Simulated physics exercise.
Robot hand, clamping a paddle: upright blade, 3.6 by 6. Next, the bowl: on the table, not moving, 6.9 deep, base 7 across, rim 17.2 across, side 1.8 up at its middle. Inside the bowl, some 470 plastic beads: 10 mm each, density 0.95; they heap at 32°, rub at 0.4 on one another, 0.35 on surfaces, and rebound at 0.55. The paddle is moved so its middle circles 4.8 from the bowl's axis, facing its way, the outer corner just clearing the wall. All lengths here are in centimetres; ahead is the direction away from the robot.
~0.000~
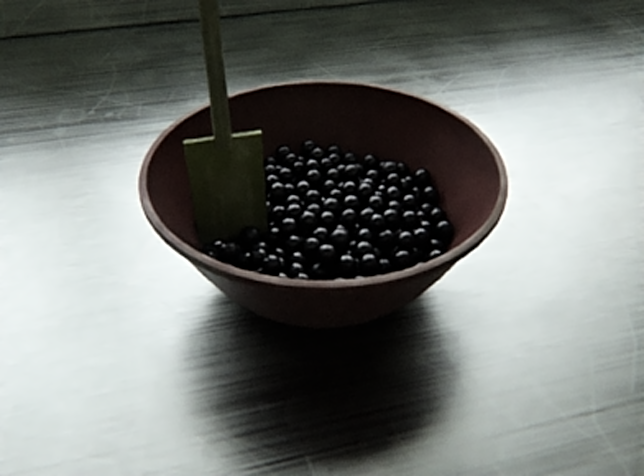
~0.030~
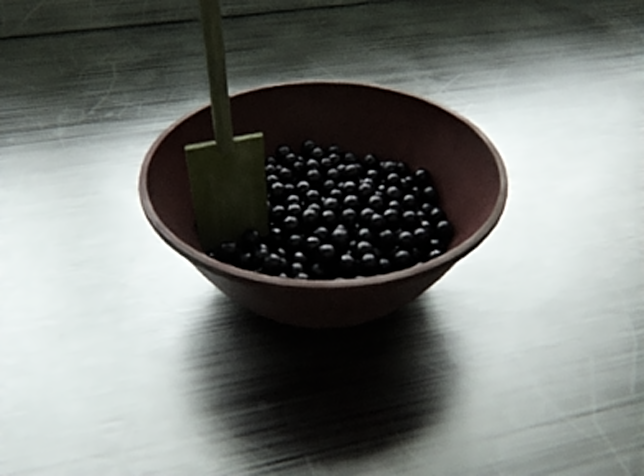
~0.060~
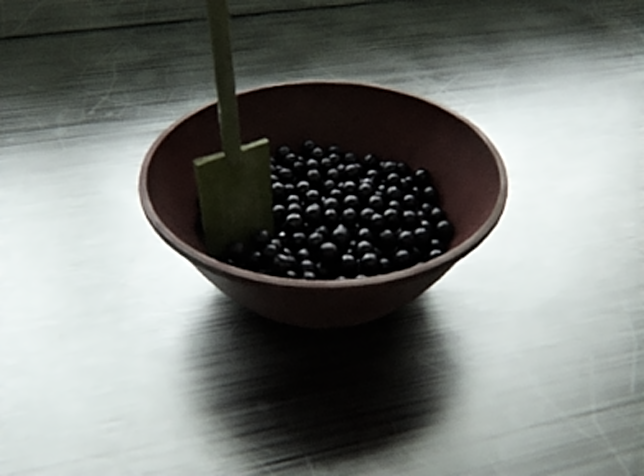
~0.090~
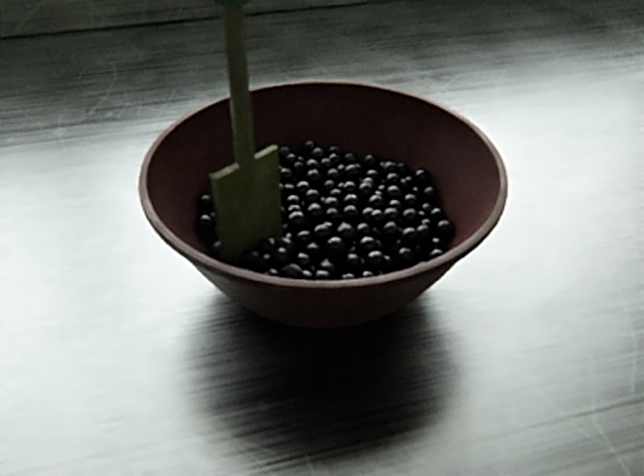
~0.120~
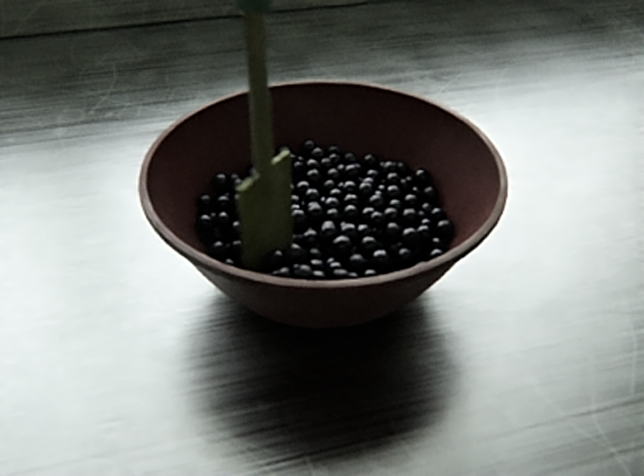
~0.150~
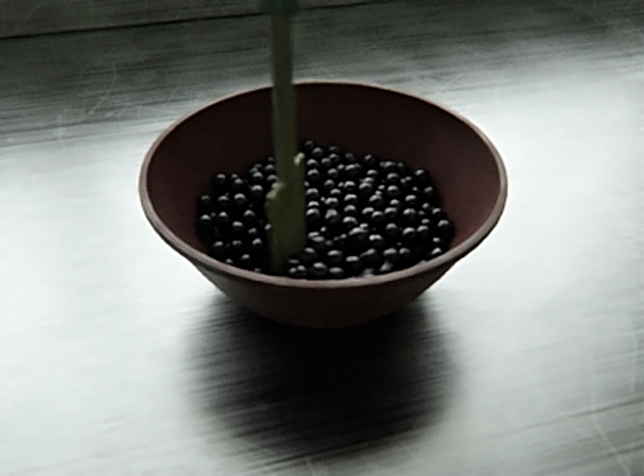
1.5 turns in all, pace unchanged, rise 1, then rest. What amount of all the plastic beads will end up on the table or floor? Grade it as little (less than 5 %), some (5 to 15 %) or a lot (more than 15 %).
Grade: Little, less than 5 %.
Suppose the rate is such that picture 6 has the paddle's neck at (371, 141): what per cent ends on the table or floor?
Close to 10 in a hundred.
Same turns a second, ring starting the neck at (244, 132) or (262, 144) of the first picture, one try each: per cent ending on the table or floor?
I'd put it at around 0 and 0 percent.
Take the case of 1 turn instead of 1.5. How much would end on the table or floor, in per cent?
That would give some 5 percent.
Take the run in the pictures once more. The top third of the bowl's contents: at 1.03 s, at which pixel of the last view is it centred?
The centre is roughly (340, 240).
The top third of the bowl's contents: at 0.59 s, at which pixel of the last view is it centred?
Centre estimate: Approx. (302, 161) px.
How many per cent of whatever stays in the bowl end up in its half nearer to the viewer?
Around 45 per cent of what the bowl keeps.
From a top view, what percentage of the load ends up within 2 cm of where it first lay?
Around 60 in a hundred, roughly.
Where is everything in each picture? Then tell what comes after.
The first picture shows paddle neck at (220, 107), 0° round; upper third of the load around (326, 212), from x 205 to 445, top at y 150; 472 in the bowl.
The second picture shows paddle neck at (221, 111), 5° round; upper third of the load around (326, 212), from x 205 to 445, top at y 150.
The third picture shows paddle neck at (229, 121), 17° round; upper third of the load around (320, 213), from x 205 to 445, top at y 150.
The fourth picture shows paddle neck at (243, 131), 30° round; upper third of the load around (321, 216), from x 205 to 445, top at y 150.
The fifth picture shows paddle neck at (262, 139), 43° round; upper third of the load around (327, 215), from x 205 to 445, top at y 150.
The sixth picture shows paddle neck at (286, 144), 56° round; upper third of the load around (332, 217), from x 205 to 445, top at y 150; 472 in the bowl.
After 0.59 s, 246° round, highest piece 8 above the table; 470 in the bowl, 1 on the table or floor, 1 in flight or on the tool.
After 1.03 s, 76° round, highest piece 8 above the table; 466 in the bowl, 6 on the table or floor.
After 1.45 s, 180° round, highest piece 6 above the table; 464 in the bowl, 8 on the table or floor.
After 2.15 s, 180° round, highest piece 6 above the table; 464 in the bowl, 8 on the table or floor.
At rest, 464 in the bowl, 8 on the table or floor. That is 2 % on the table or floor.
